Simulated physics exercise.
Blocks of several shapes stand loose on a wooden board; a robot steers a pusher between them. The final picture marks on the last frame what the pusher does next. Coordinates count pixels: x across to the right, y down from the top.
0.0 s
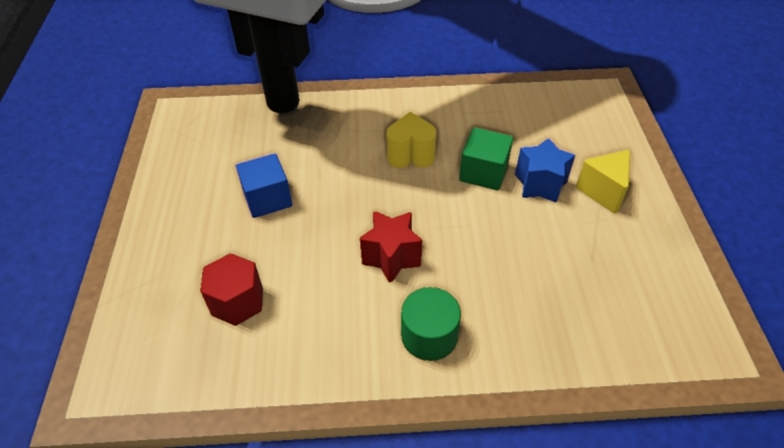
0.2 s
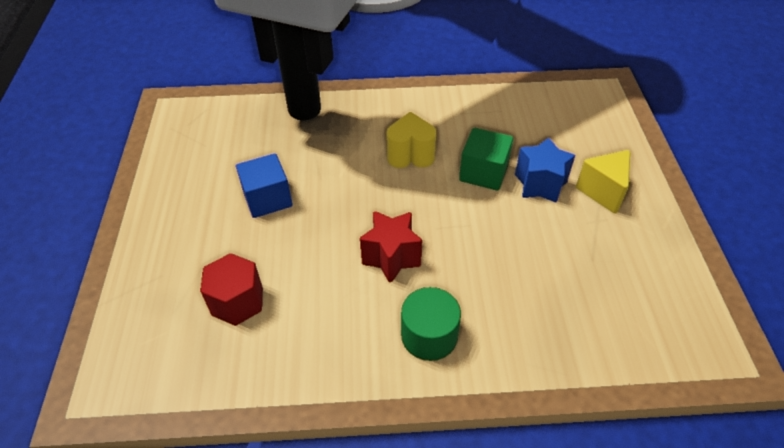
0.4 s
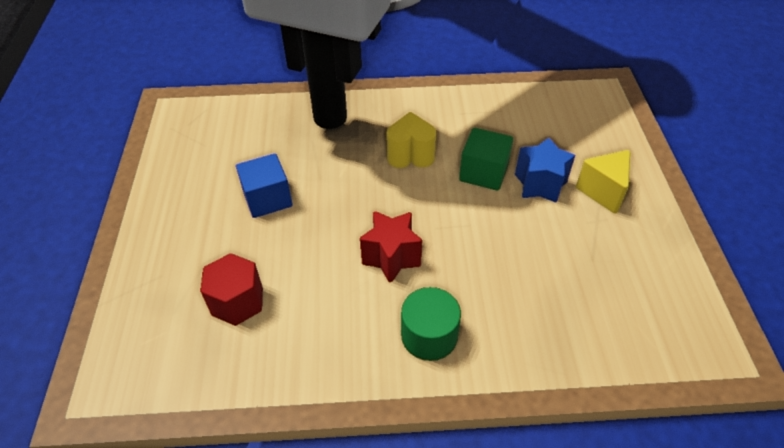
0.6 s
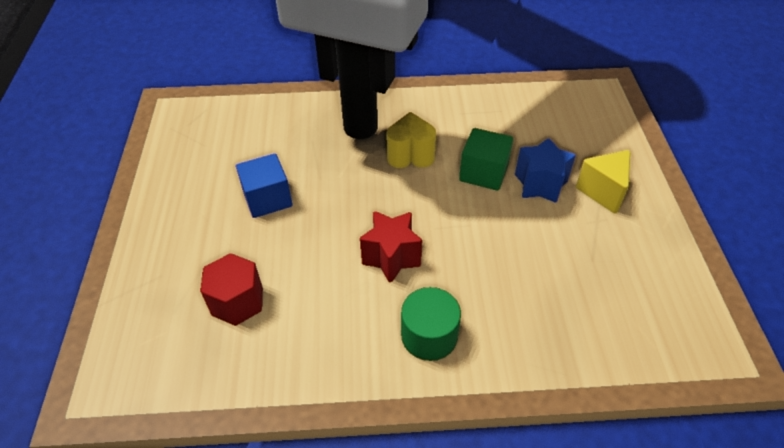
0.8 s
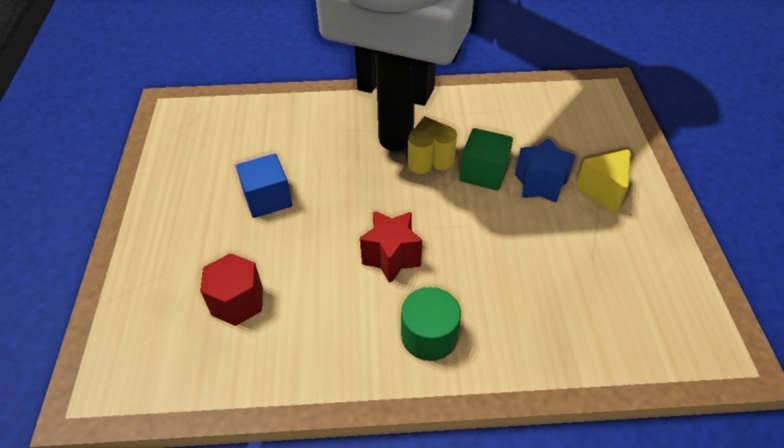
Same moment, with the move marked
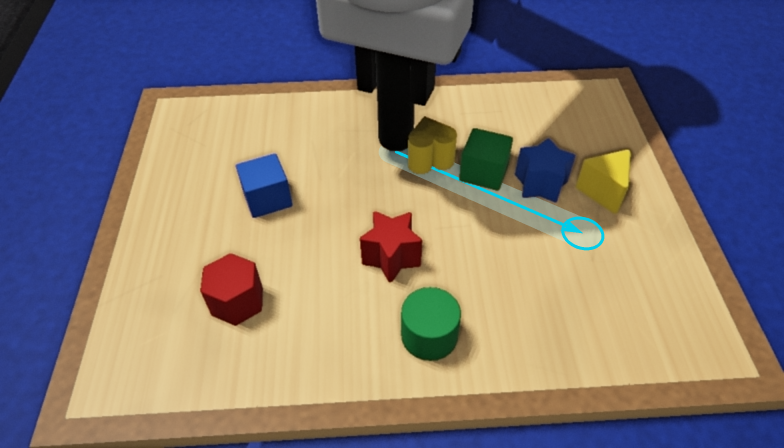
On a wooden board with a blue surround, loose blocks in red, blue, green and yellow stand still as a robot's black pusher moves rightward along the far side, edging slightly nearer. It reaches the yellow heart-shaped block and nudges it a little to the right, toward the green four-sided block.
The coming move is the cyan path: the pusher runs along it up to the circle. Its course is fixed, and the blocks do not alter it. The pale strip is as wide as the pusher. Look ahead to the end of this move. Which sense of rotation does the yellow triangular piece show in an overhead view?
From above, it looks like the yellow triangular piece goes counterclockwise.
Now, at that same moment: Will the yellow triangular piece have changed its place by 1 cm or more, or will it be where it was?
If the pusher follows that path, the yellow triangular piece ends up shifted.
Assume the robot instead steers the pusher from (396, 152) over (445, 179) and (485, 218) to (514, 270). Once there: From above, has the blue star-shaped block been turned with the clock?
Yes, I think so.
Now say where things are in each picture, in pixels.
In the first picture, pusher's lower end at (284, 104); yellow heart-shaped block at (411, 128); green four-sided block at (488, 144); blue star-shaped block at (548, 156); yellow triangular piece at (614, 165).
In the second picture, pusher at (305, 111); blocks still.
In the third picture, pusher at (331, 120); blocks still.
In the fourth picture, pusher at (361, 129); blocks still.
In the fifth picture, pusher at (396, 141); yellow heart-shaped block at (431, 133); green four-sided block at (488, 144); blue star-shaped block at (548, 156); yellow triangular piece at (614, 165).
Drawn move, from (396, 152) to (583, 233).
On the path given first. One third of the way, pusher at (455, 166); yellow heart-shaped block at (494, 142), turned 65° anticlockwise; green four-sided block at (536, 140), turned 10° clockwise; blue star-shaped block at (576, 161), turned 40° clockwise; yellow triangular piece at (633, 171), turned 25° anticlockwise.
Two thirds of the way, pusher at (518, 193); yellow heart-shaped block at (504, 140), turned 85° anticlockwise; green four-sided block at (545, 137), turned 20° clockwise; blue star-shaped block at (580, 162), turned 50° clockwise; yellow triangular piece at (634, 172), turned 25° anticlockwise.
At the end, pusher at (587, 223); yellow heart-shaped block at (504, 140), turned 85° anticlockwise; green four-sided block at (545, 137), turned 20° clockwise; blue star-shaped block at (580, 162), turned 50° clockwise; yellow triangular piece at (634, 172), turned 25° anticlockwise.
